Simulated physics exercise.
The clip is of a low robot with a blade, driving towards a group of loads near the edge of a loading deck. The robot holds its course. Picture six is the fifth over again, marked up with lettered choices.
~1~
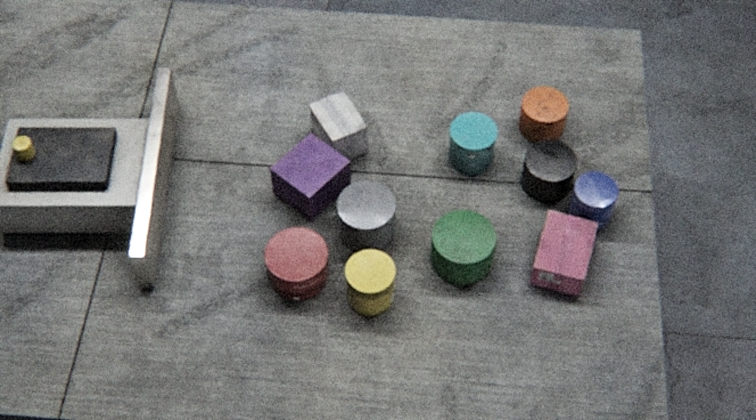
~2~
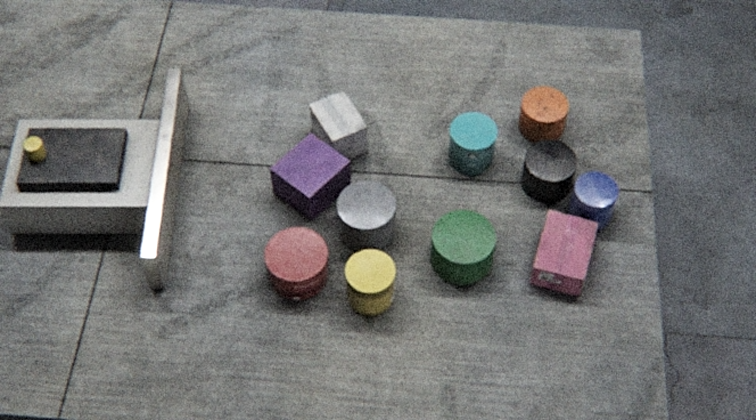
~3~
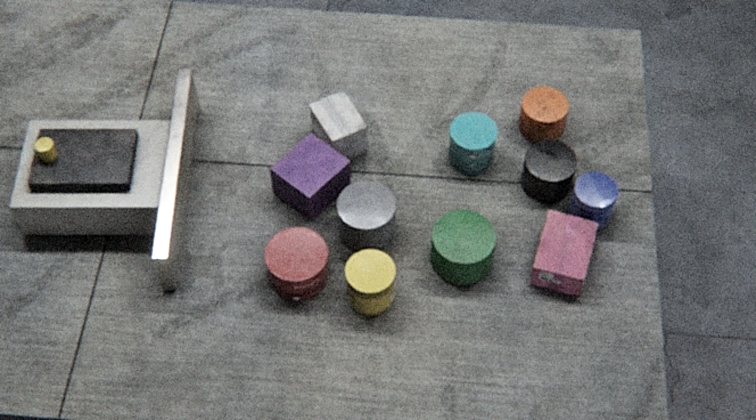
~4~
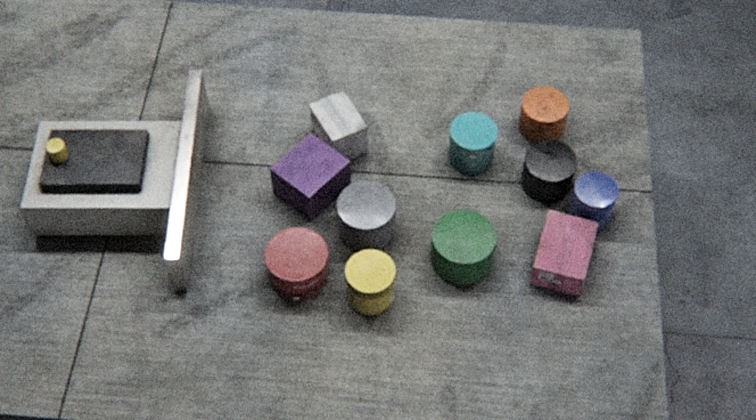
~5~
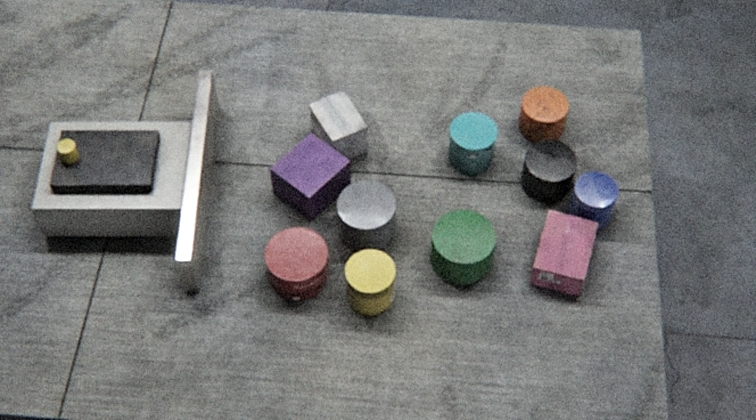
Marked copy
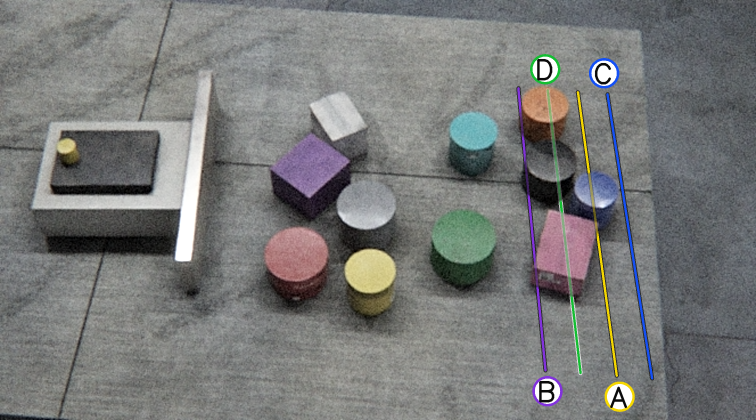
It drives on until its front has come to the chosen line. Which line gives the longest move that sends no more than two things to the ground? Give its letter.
D is the last line within the limit.
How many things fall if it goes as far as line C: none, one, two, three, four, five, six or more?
By then, six or more.
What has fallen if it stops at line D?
It is the pink box.
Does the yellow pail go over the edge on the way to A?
By then, no.
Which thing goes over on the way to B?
The pink box.
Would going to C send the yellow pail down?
No.
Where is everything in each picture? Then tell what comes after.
In the first frame, robot (69, 156); green canister (462, 247); turquoise pail (472, 144).
In the second frame, robot (81, 157); black canister (548, 171).
In the third frame, robot (92, 158); yellow pail (371, 283).
In the fourth frame, robot (103, 159); grey canister (367, 217).
In the fifth frame, robot (113, 159); purple crate (311, 177); orange canister (543, 115); blue canister (593, 201).
On the marked copy, A at (596, 221); B at (531, 216); C at (628, 223); D at (563, 219).
Following D. Soon after the start, robot (246, 168); yellow pail (408, 292); red pail (366, 262).
Later, robot (378, 178); pink box (606, 259); blue canister (599, 206).
In the end, robot (481, 185); pink box over the edge; green canister (654, 253); one fallen.
As for the rest, A drops five; B is within the limit but short; C drops seven.
